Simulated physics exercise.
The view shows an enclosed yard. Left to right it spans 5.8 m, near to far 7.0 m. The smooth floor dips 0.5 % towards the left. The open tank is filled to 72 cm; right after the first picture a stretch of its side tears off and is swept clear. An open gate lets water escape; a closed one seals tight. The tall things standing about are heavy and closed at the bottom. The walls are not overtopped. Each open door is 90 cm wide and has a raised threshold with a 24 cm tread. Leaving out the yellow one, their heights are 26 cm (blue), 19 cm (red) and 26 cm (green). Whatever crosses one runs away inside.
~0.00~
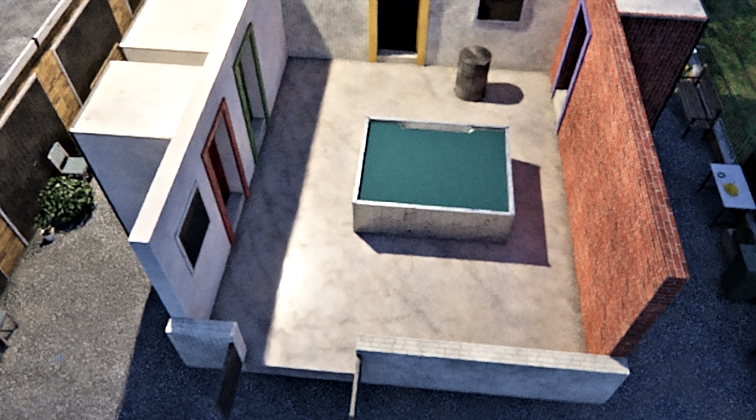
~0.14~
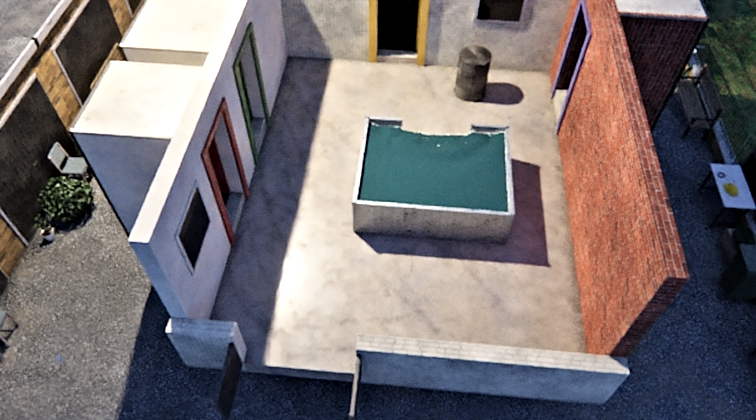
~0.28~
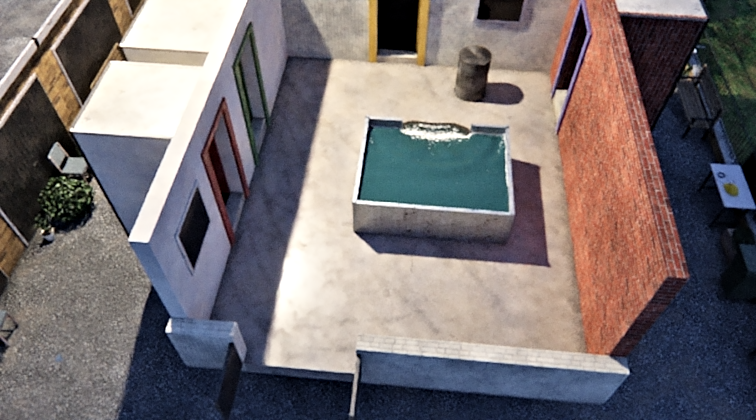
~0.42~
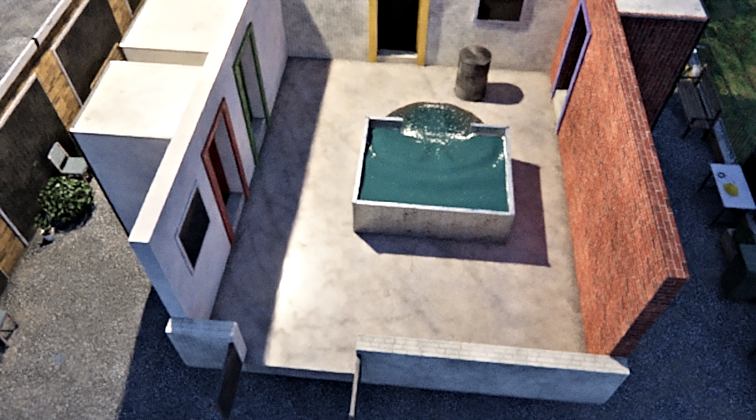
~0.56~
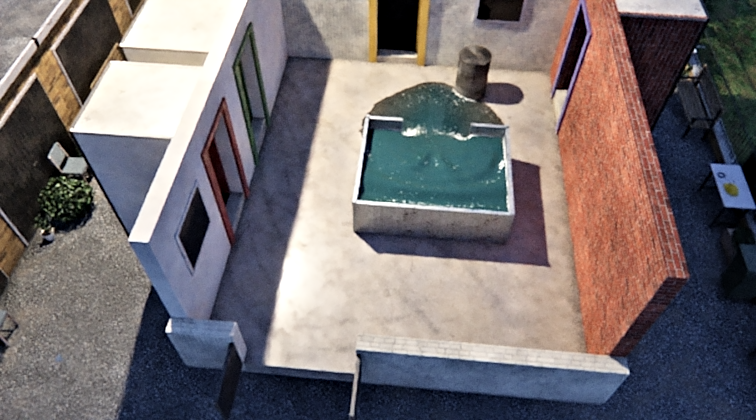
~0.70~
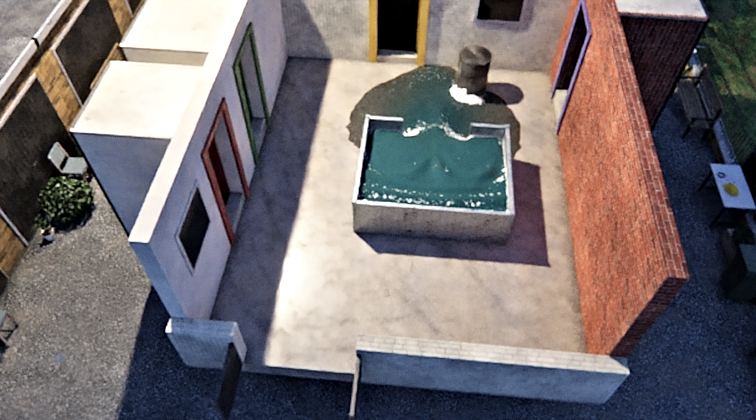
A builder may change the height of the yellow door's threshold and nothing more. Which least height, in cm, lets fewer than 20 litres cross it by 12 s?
At least 30 cm or so.
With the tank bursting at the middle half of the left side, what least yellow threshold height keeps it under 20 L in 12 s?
Then roughly 5.5 cm.
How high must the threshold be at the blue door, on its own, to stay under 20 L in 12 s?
About 19 cm at blue.
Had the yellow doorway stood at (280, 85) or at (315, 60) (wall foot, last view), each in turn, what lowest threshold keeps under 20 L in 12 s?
Roughly 23 and 24 cm.
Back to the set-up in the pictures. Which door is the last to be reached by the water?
The red one.
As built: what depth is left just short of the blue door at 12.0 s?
Roughly 5.0 cm deep.
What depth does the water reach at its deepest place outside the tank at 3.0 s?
About 36 cm.
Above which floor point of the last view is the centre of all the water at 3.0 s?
Around (427, 138).
After 1.4 s water covers 25 % of the floor, deepest (47 cm) near (433, 69); 33 cm at the yellow door, 16 litres in over its 17 cm threshold.
After 3.0 s water covers 35 % of the floor, deepest (36 cm) near (296, 61); 28 cm at the yellow door, 137 litres in over its 17 cm threshold.
After 12.0 s water covers 100 % of the floor, deepest (14 cm) near (203, 344); 9 cm at the yellow door, 185 litres in over its 17 cm threshold.
At the yellow door as built, the water arrived by 0.9 s and peaked near 35 cm at 2.0 s.
With a threshold of 26 cm, 46 litres would have come in within the 12 s; with 35 cm, 5 litres. So under 20 litres takes about 30 cm.
